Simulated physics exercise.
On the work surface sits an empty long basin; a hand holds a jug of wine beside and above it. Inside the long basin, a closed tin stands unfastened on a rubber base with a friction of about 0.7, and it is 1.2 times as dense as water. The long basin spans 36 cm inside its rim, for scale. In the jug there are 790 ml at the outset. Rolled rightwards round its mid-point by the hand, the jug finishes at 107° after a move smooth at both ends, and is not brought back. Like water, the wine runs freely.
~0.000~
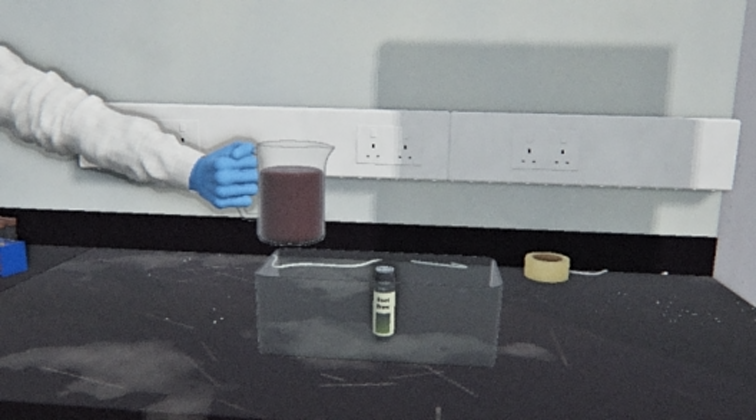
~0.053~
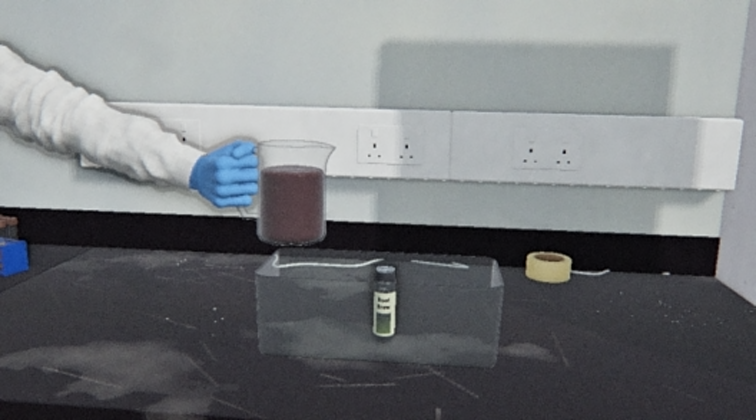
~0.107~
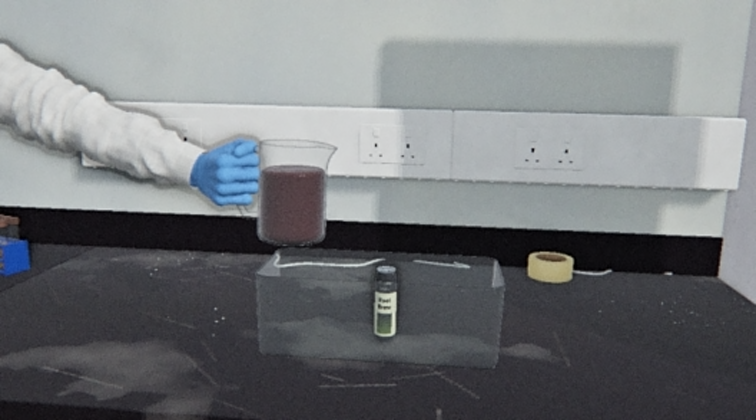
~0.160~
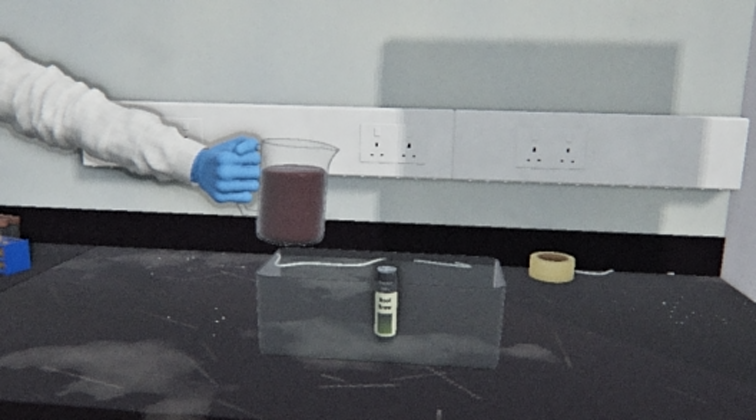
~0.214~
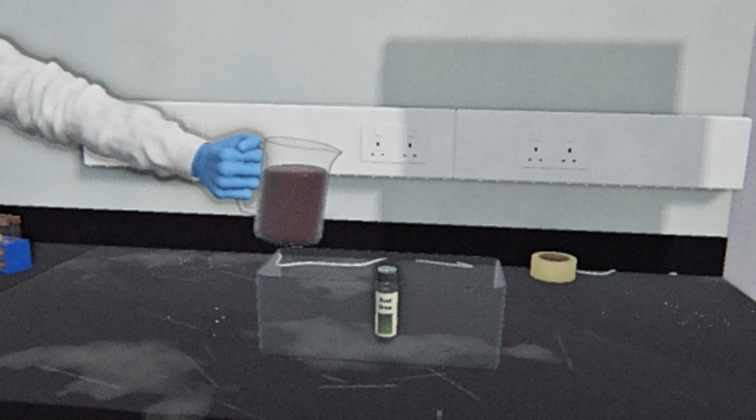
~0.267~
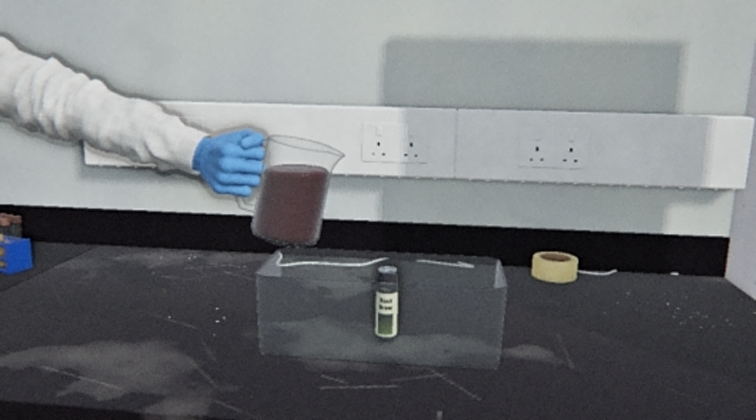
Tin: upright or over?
Over.
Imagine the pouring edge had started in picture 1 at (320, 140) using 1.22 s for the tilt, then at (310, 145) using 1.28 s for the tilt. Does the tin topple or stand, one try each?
Run one: It tumbles. Run two: It does not tip.
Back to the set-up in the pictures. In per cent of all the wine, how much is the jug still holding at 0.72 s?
About 94 percent.
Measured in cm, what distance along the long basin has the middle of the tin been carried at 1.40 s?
Measured centre to centre, about 9 cm.
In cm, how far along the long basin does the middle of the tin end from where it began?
It finishes around 8.5 cm from where it began.
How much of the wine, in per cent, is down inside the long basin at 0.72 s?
I'd put it near 1 percent.
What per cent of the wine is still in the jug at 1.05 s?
Close to 44 percent of the total.
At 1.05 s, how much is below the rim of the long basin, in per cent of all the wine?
Roughly 40 %.
Then, 0.72 s in, the tilt is 64° and 94 per cent is still to pour; the tin stands where it began.
Then, 1.05 s in, the tilt is 99° and 44 per cent is still to pour; the tin stands where it began.
Then, 1.40 s in, the tilt is 107° and 5 per cent is still to pour; the tin lies on its side.
Then, 1.78 s in, the tilt is 107° and 0 per cent is still to pour; the tin lies on its side.
Finally, the tin lies on its side.
